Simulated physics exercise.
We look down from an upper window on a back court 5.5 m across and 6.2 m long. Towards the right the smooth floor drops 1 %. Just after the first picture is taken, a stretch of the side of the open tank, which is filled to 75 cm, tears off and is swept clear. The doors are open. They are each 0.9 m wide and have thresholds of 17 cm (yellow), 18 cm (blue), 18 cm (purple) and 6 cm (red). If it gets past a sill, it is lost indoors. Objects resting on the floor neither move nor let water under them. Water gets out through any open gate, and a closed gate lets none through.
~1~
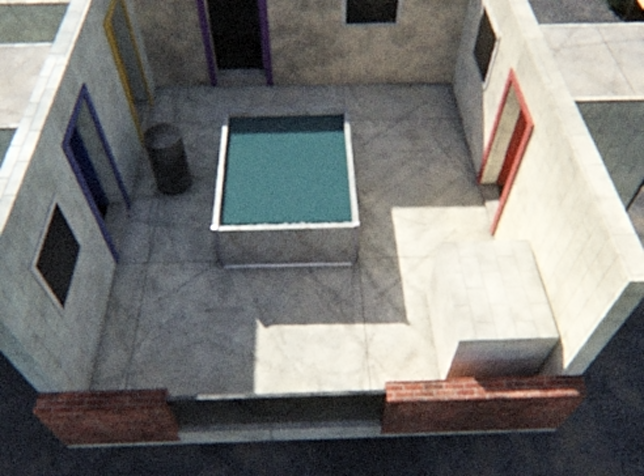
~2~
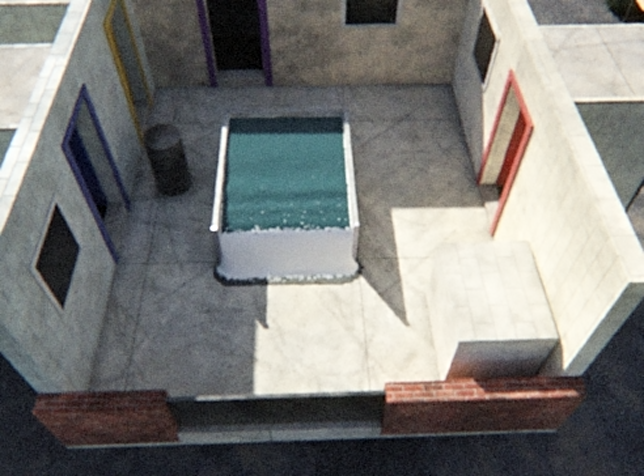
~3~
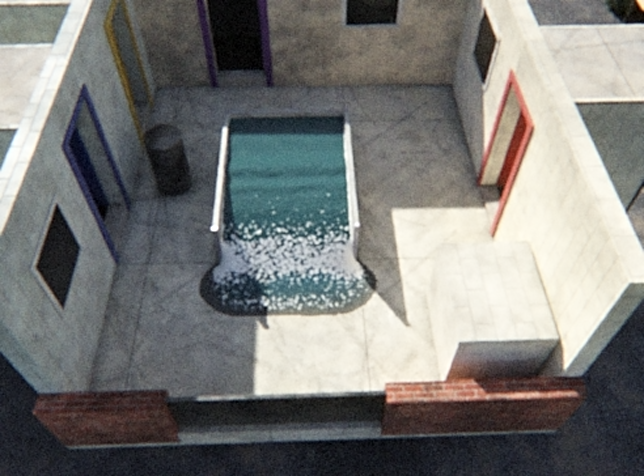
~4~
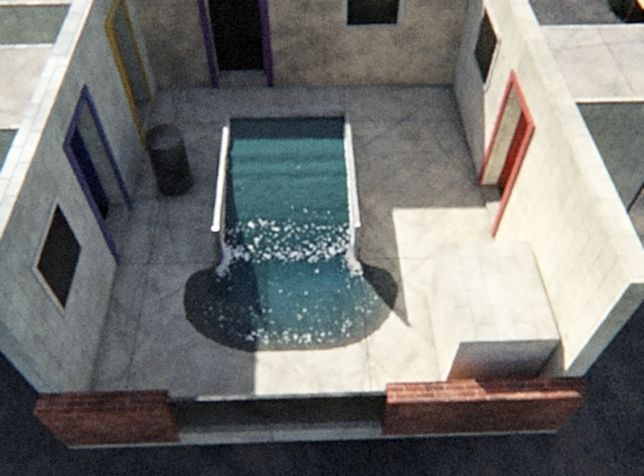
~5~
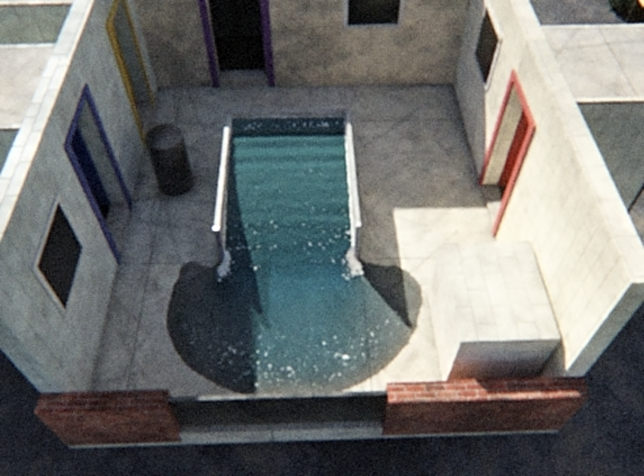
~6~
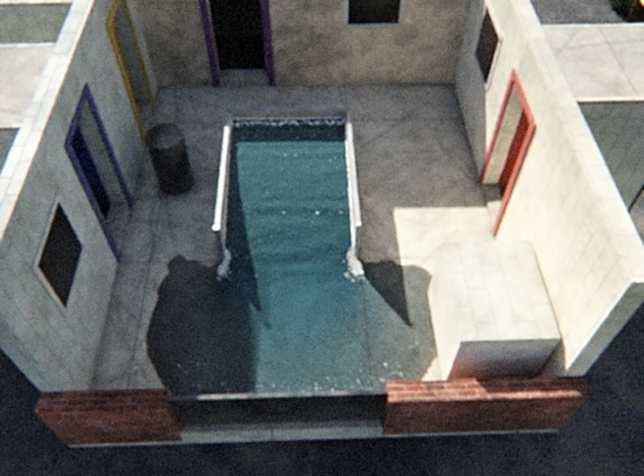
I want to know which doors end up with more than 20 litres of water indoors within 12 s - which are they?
In order: The yellow door undershoots the limit, the blue door undershoots the limit, the purple door undershoots the limit, the red door overshoots the limit.
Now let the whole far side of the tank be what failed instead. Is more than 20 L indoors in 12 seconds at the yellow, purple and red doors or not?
Outcomes - yellow: Exceeded, purple: Exceeded, red: Exceeded.
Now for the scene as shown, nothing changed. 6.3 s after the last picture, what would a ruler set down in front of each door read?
Measured in centimetres, the yellow door gives 14, the blue door 14, the purple door 11 and the red door 9.
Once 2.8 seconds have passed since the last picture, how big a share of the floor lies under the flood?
Wet share: Near 65 percent.
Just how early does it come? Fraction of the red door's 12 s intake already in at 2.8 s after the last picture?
By then it's near 0% of the total.
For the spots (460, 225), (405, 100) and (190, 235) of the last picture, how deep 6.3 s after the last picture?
Approximately 4, 13 and 9 centimetres, going through them in turn.
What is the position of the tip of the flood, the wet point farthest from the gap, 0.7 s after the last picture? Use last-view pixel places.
Near (534, 403).
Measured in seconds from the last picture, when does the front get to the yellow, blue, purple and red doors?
So yellow at 2.8 s, blue at 1.8 s, purple at 3.4 s, and red at 2.0 s.
Then, 0.7 s after the last picture water covers 30 % of the floor and is deepest (47 cm) near (282, 410); yellow door not reached, blue door not reached, purple door not reached, red door not reached.
Then, 1.5 s after the last picture water covers 30 % of the floor and is deepest (68 cm) near (534, 403); yellow door not reached, blue door not reached, purple door not reached, red door not reached.
Then, 2.8 s after the last picture water covers 65 % of the floor and is deepest (43 cm) near (534, 403); yellow door not reached, blue door 8 cm at the sill, 0 L in, purple door not reached, red door 2 cm at the sill, 0 L in.
Then, 6.3 s after the last picture water covers 95 % of the floor and is deepest (20 cm) near (315, 89); yellow door 14 cm at the sill, 0 L in, blue door 14 cm at the sill, 0 L in, purple door 11 cm at the sill, 0 L in, red door 9 cm at the sill, 14 L in.
Then, 11.3 s after the last picture water covers 100 % of the floor and is deepest (17 cm) near (488, 230); yellow door 8 cm at the sill, 0 L in, blue door 6 cm at the sill, 0 L in, purple door 9 cm at the sill, 0 L in, red door 15 cm at the sill, 106 L in.
